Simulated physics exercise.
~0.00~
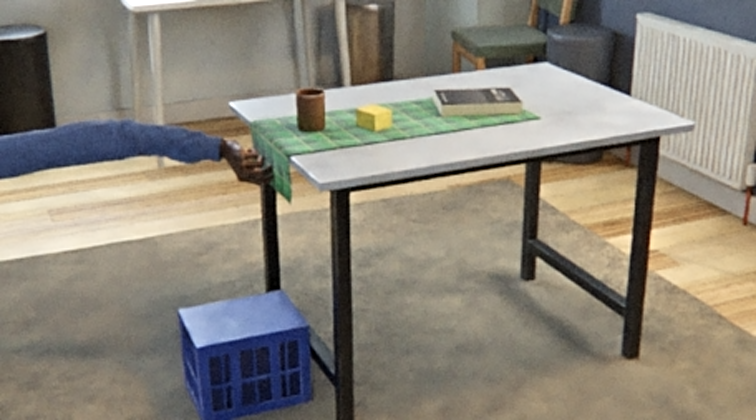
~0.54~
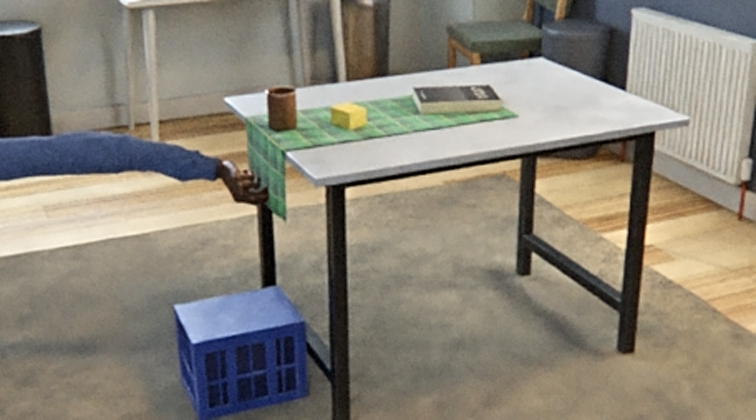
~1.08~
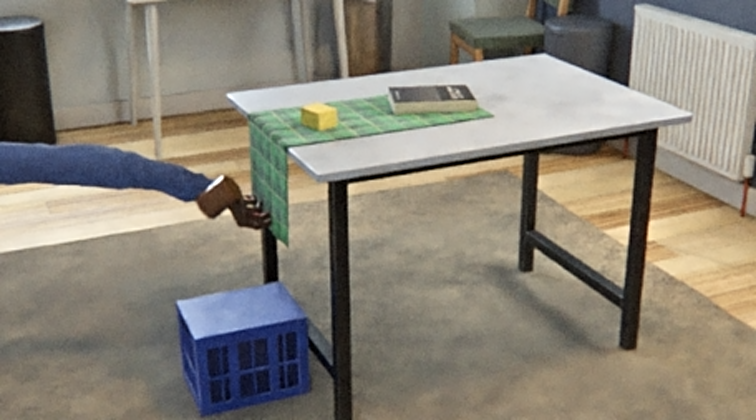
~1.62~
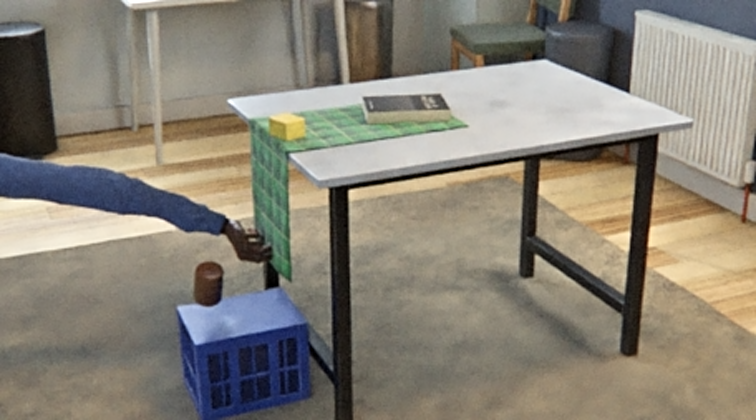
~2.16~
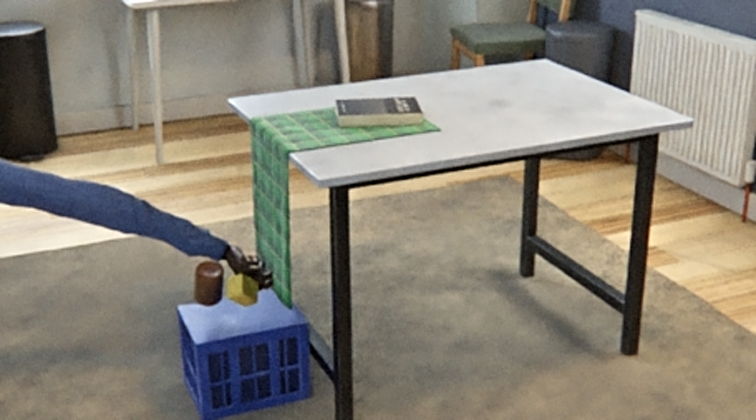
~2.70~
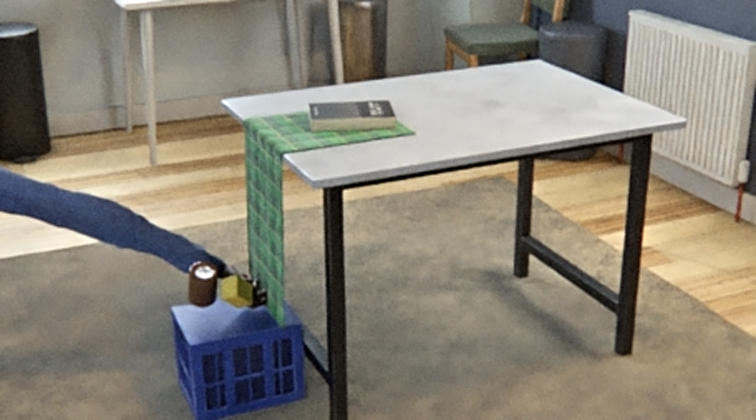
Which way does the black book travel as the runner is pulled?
The black book moves to the left, riding along on the green runner while staying on the table.
